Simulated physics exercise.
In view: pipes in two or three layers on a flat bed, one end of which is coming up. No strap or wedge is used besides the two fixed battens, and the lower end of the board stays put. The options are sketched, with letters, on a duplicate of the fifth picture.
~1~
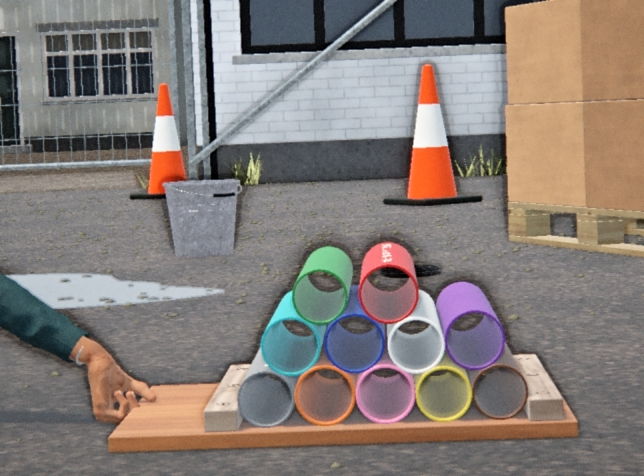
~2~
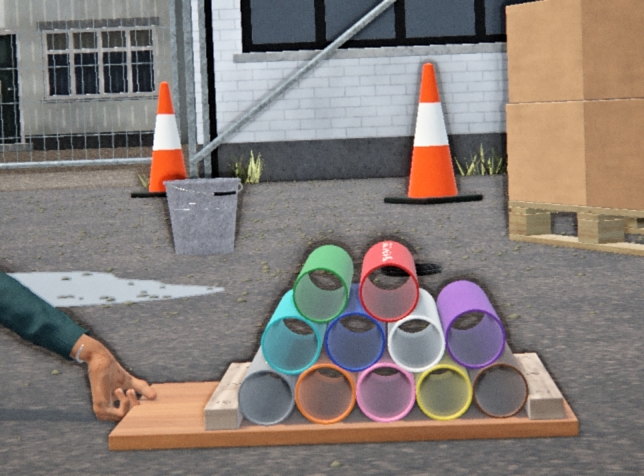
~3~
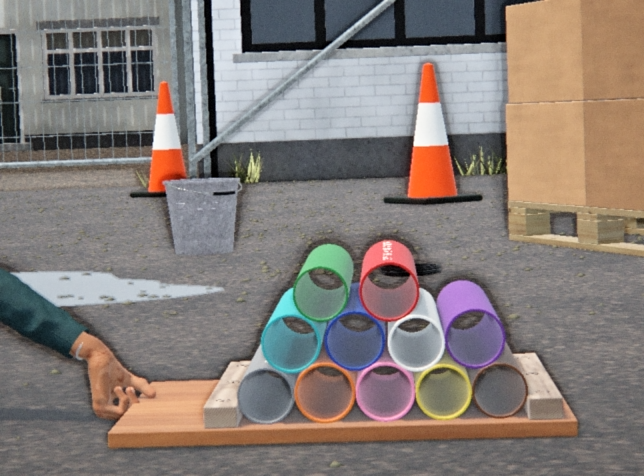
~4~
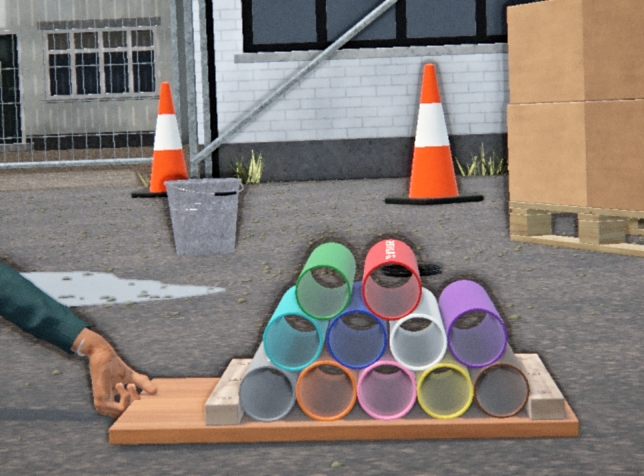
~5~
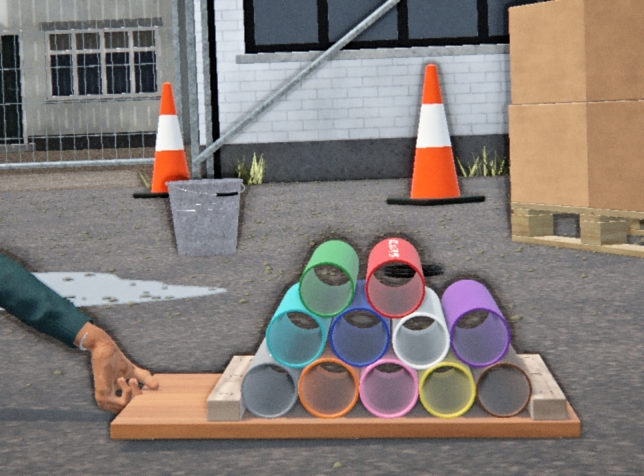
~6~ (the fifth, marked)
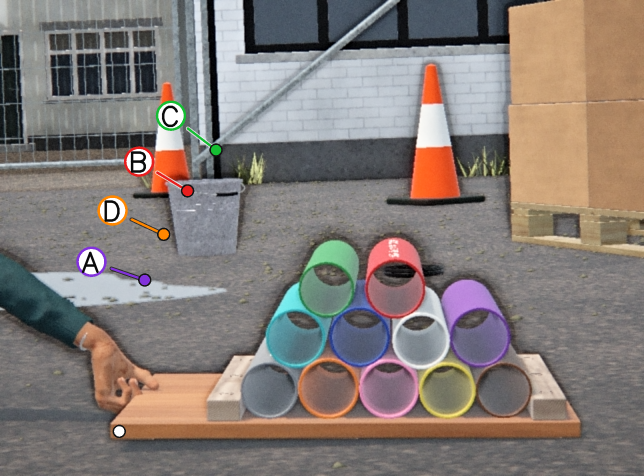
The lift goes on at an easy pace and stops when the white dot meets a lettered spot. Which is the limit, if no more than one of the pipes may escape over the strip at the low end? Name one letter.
Up to A.
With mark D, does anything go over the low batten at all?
At D: Yes.
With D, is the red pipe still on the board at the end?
No, with D.
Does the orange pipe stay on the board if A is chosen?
Yes.
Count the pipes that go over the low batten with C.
It comes to six.
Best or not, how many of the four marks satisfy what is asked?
One of the four.
On the marked copy, A at (145, 280); B at (188, 191); C at (216, 150); D at (164, 235); the white dot at (119, 431).
Taking A. A third of the way, board at 15°.
Two thirds of the way, board at 21°.
When it is over, board at 21°, none over the low batten.
As for the rest, B six over the low batten; C six over the low batten; D four over the low batten (blue, white, purple, red).
